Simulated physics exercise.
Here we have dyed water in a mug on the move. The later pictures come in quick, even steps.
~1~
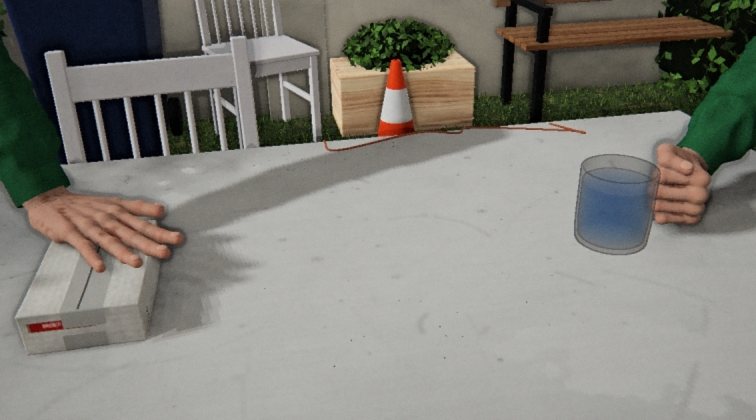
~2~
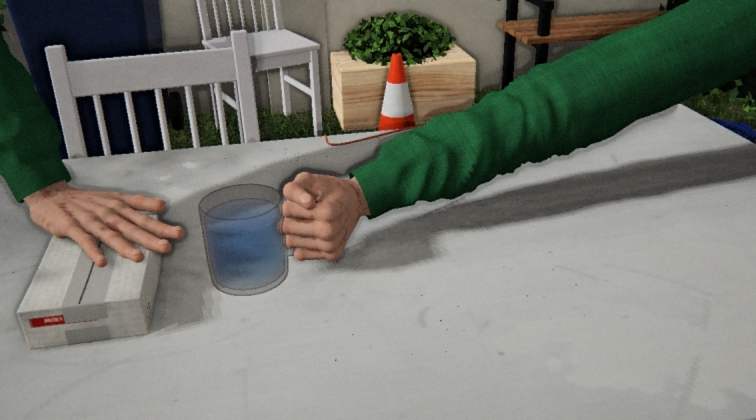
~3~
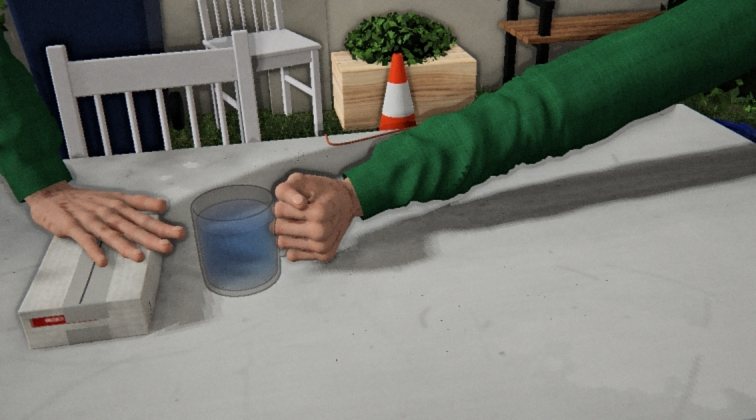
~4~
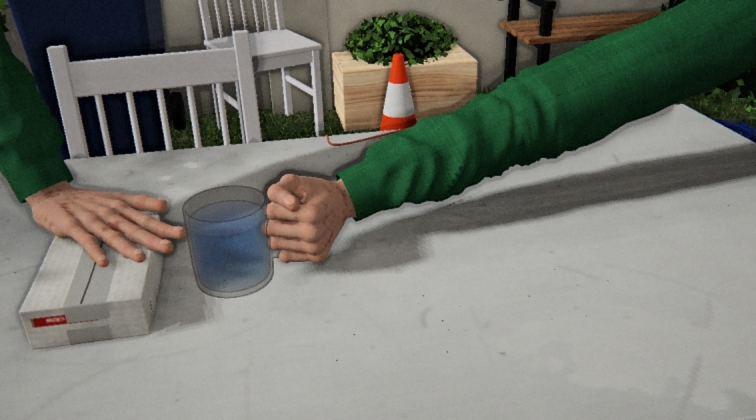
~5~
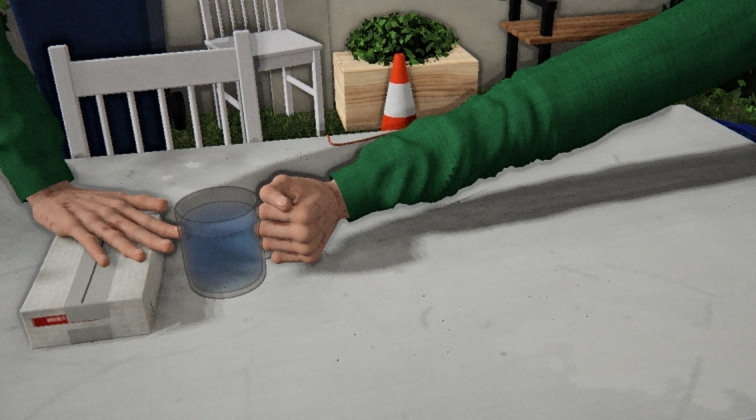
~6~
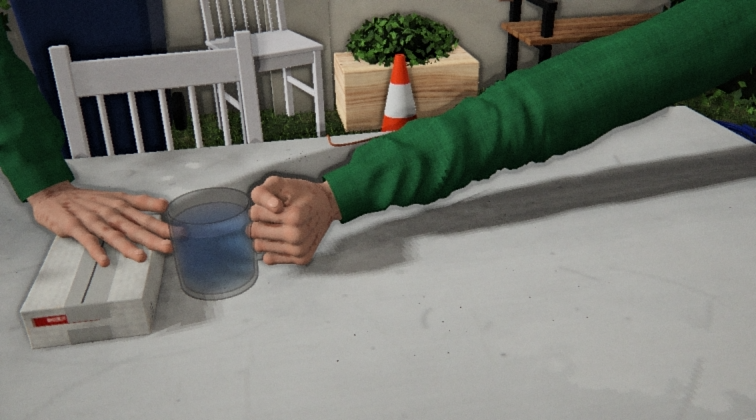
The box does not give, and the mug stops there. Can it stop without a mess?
As it turns out, it keeps it all in.
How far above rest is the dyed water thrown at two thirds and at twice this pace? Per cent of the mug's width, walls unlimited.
First 5 %, second 20 %.
Soon after, the mug meets the box.
Later, the dyed water surges up the wall; the wave climbs under half way to the rim.
In the end, the mug stands at the box; nothing has left it.
